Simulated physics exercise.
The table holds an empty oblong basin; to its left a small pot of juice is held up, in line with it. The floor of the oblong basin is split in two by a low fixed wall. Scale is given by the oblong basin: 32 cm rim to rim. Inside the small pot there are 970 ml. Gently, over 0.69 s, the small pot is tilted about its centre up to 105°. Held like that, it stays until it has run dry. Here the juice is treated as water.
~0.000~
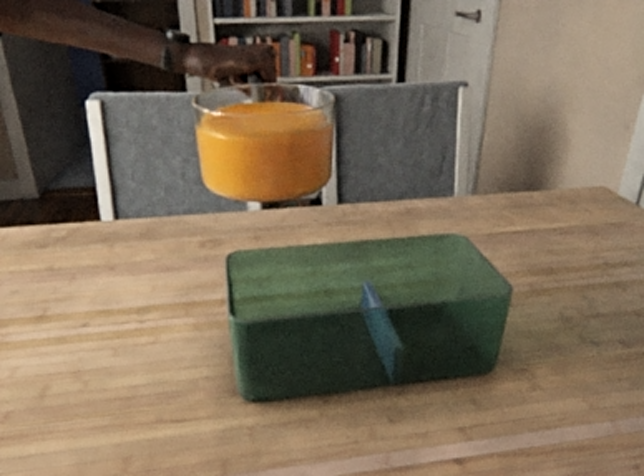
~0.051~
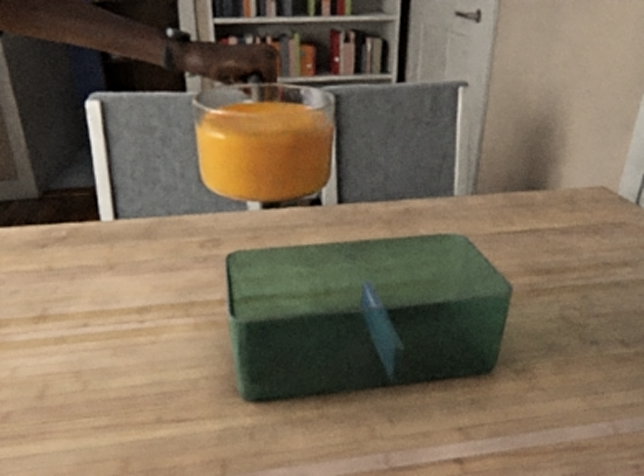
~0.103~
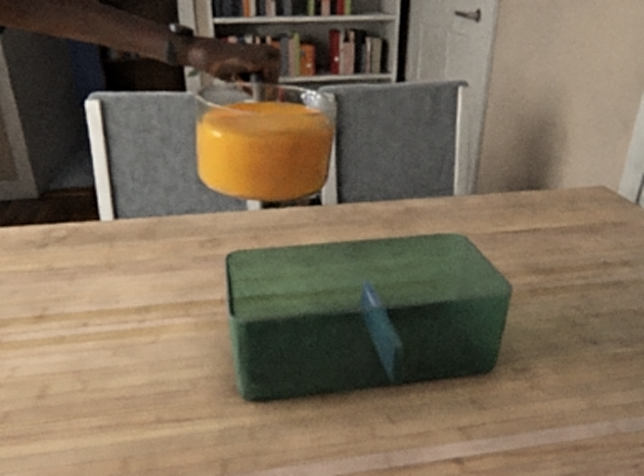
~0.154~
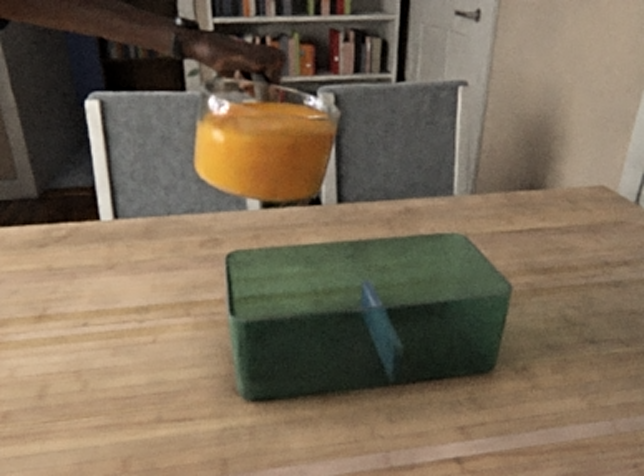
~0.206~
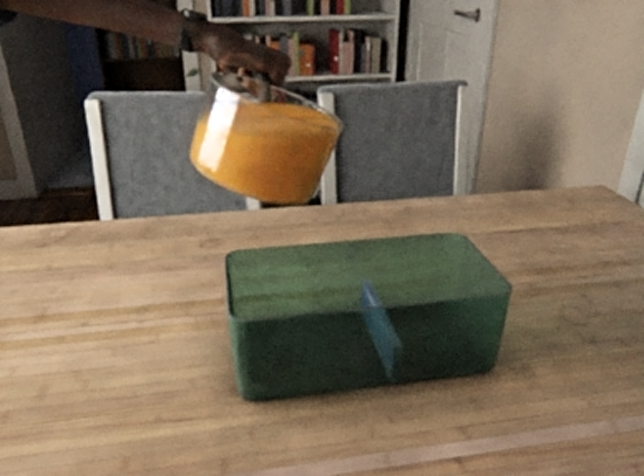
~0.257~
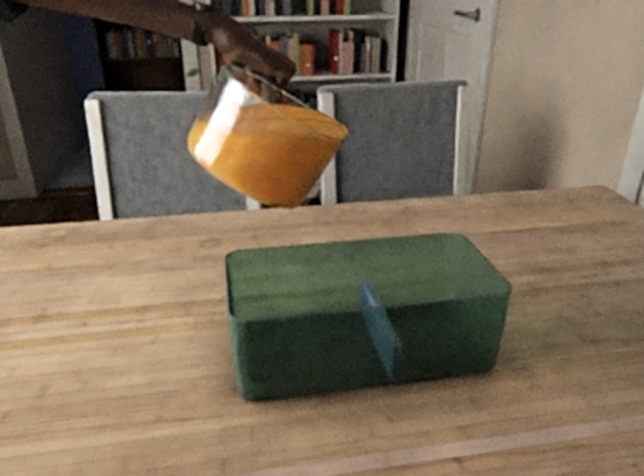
At a wooden dining table, a hand holding a clear pot of orange juice gradually tilting it rightward above a green divided basin.
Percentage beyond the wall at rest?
50 per cent.
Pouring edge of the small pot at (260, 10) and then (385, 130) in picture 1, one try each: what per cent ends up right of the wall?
5 in a hundred, followed by 90 in a hundred.
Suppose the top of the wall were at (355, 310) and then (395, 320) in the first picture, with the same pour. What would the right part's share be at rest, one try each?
Respectively 90 and 30 %.
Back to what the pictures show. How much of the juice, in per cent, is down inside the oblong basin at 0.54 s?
Roughly 16 per cent.
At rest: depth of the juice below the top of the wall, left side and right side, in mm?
Some 36 mm on the left and 28 mm on the right.
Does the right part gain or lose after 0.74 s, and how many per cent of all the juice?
The share ends smaller than before, by about 2 %.
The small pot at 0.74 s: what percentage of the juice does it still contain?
About 9 percent.
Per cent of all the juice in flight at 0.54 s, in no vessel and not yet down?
I'd put it at about 44 percent.
After 0.54 s the tilt is 93° and 39 per cent is still to pour, 2 is left of the wall and 15 right of it.
After 0.74 s the tilt is 105° and 9 per cent is still to pour, 29 is left of the wall and 52 right of it.
After 0.96 s the tilt is 105° and 1 per cent is still to pour, 44 is left of the wall and 49 right of it.
After 1.19 s the tilt is 105° and 0 per cent is still to pour, 49 is left of the wall and 50 right of it.
In the end 49 per cent lies left of the wall, 50 right of it and 1 outside.
